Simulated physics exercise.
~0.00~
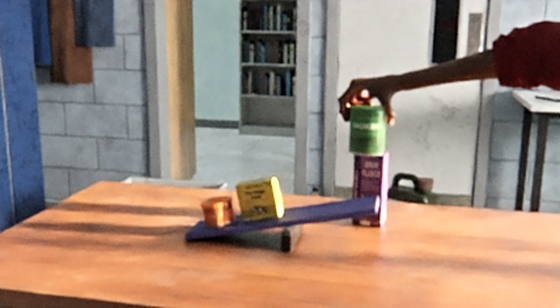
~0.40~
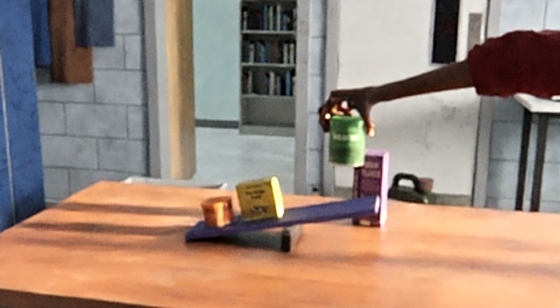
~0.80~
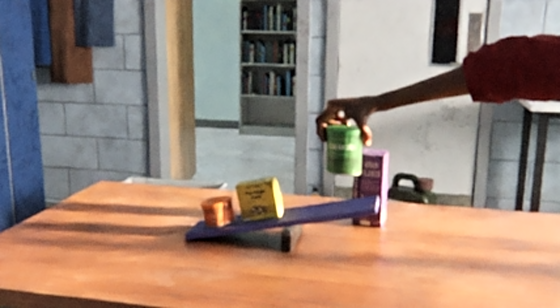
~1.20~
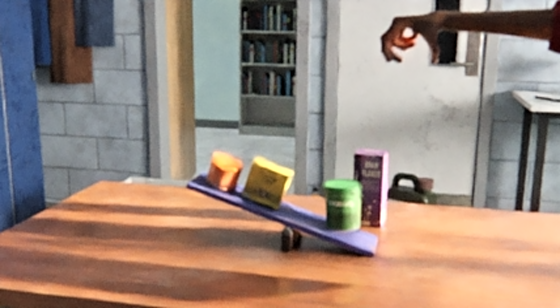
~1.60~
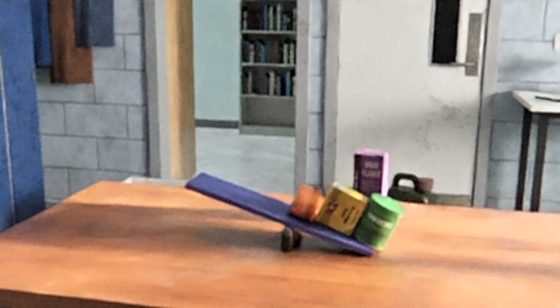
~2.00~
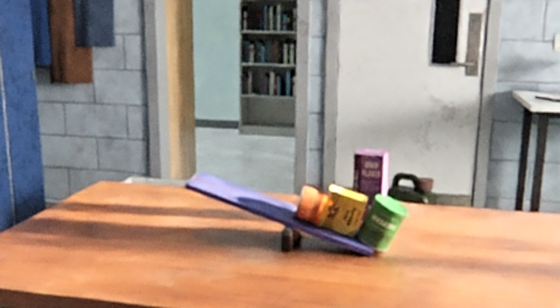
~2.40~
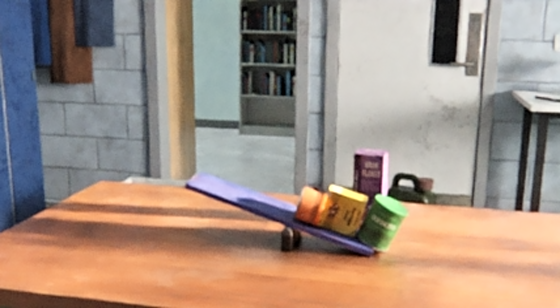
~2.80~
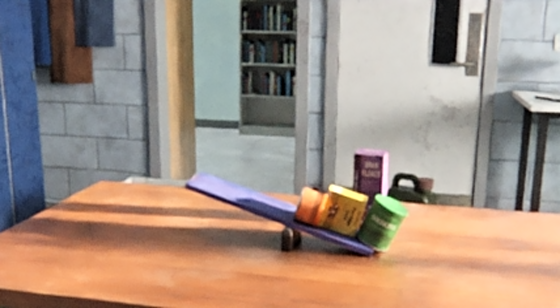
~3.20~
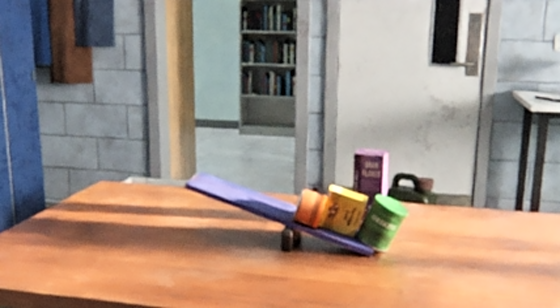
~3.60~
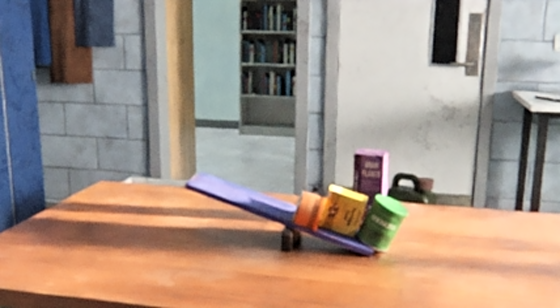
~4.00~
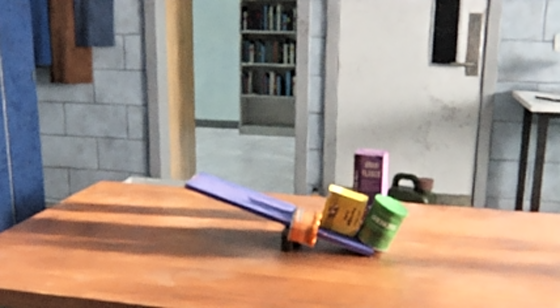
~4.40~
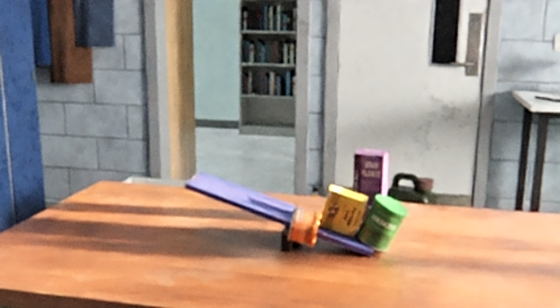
At the start, a small orange tin and a yellow packet sit on the lowered left end of a blue plank balanced on a block, while a hand holds a green tin above the raised right end, near a purple carton. The hand moves the green tin left and lowers it, then lets go and draws back. The plank tips across, its right end dropping. The orange tin and yellow packet topple and slide down against the leaning green tin. Finally the orange tin slips lower beside the block, while the plank stays tilted and the carton remains standing.
